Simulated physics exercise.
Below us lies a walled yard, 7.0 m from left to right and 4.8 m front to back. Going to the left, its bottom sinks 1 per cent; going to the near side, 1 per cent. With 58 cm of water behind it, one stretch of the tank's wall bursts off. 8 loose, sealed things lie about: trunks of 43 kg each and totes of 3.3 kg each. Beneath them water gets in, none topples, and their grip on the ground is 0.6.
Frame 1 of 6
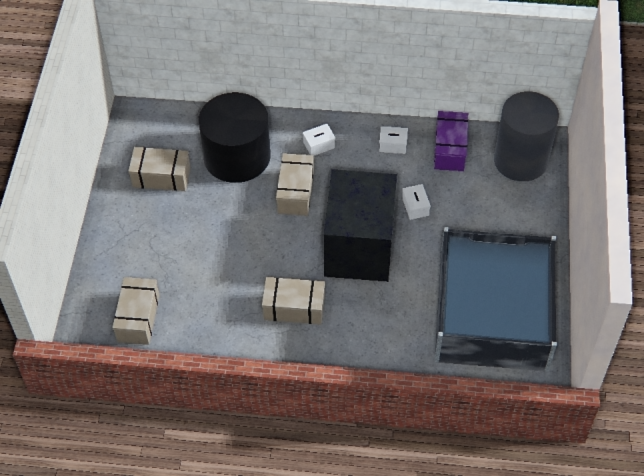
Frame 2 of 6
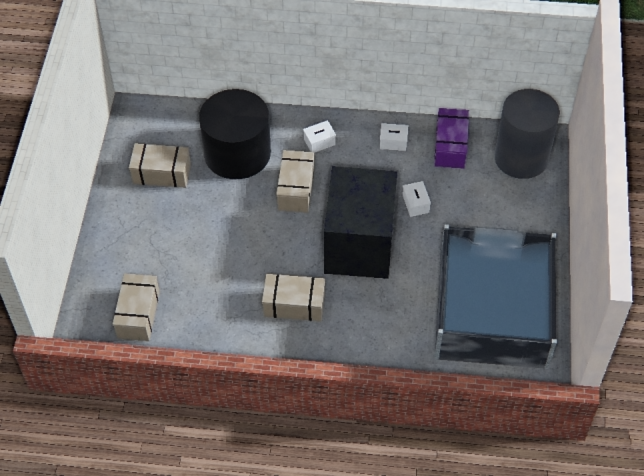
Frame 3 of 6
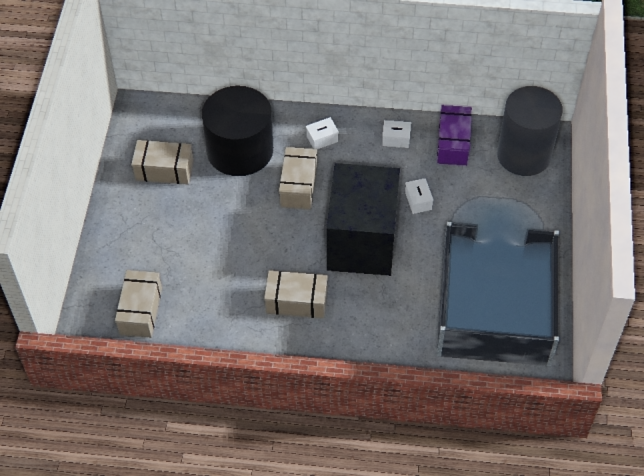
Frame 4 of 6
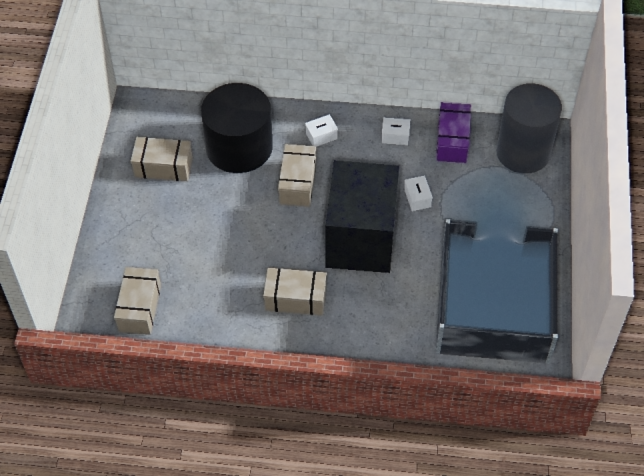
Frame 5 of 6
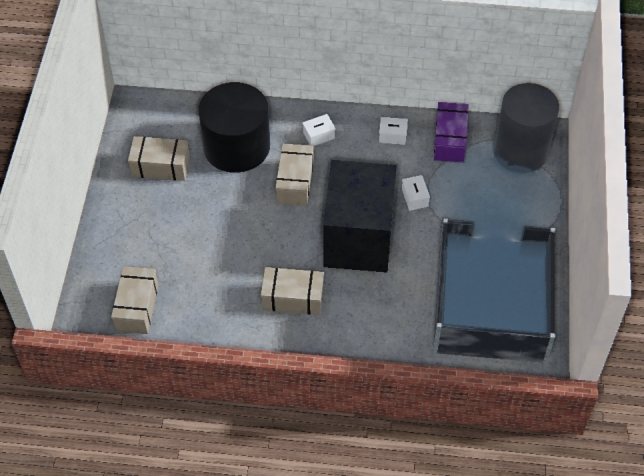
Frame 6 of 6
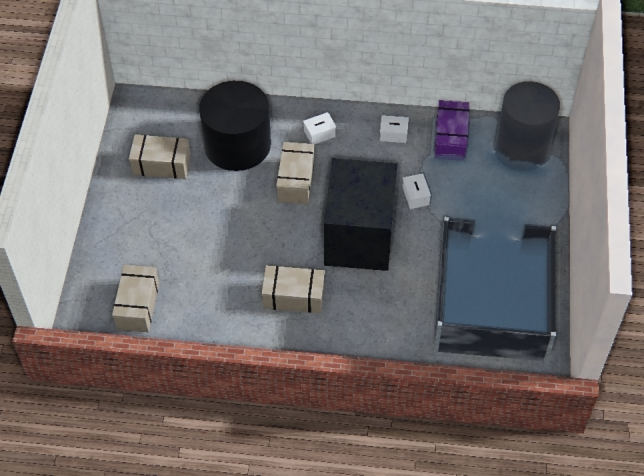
Water spreading from the broken back side of a glass-walled tank across a walled yard's floor, while trunks and boxes stay still.
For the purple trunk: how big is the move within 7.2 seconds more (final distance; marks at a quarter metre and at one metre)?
The way I see it, it gets displaced a long stretch.
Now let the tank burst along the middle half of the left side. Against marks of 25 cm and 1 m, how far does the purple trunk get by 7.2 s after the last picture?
Well, the purple trunk basically stays there then.
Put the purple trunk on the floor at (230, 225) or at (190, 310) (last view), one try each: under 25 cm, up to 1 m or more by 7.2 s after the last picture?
Try one, it keeps its spot; try two, it keeps its spot.
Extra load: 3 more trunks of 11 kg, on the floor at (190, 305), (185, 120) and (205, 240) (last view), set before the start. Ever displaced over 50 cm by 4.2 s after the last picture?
Taking them in order: Not far enough, far enough and not far enough.
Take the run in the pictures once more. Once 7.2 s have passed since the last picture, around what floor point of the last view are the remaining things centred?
At about (253, 220).
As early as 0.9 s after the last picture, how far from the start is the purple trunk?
I'd guess some 30 cm by then.
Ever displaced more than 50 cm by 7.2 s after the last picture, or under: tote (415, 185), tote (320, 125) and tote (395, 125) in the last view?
Well, going one by one, it's too far, too far and too far.
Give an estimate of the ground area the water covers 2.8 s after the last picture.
About 14 m2 is covered.
Then, 0.9 s after the last picture the purple trunk is near (435, 112), 0.3 m from its start, aground; 0 afloat.
Then, 2.8 s after the last picture the purple trunk is near (328, 122), 1.8 m from its start, aground; 2 afloat.
Then, 4.8 s after the last picture the purple trunk is near (320, 128), 2.0 m from its start, aground; 3 afloat.
Then, 7.2 s after the last picture the purple trunk is near (319, 128), 2.0 m from its start, aground; 1 afloat.
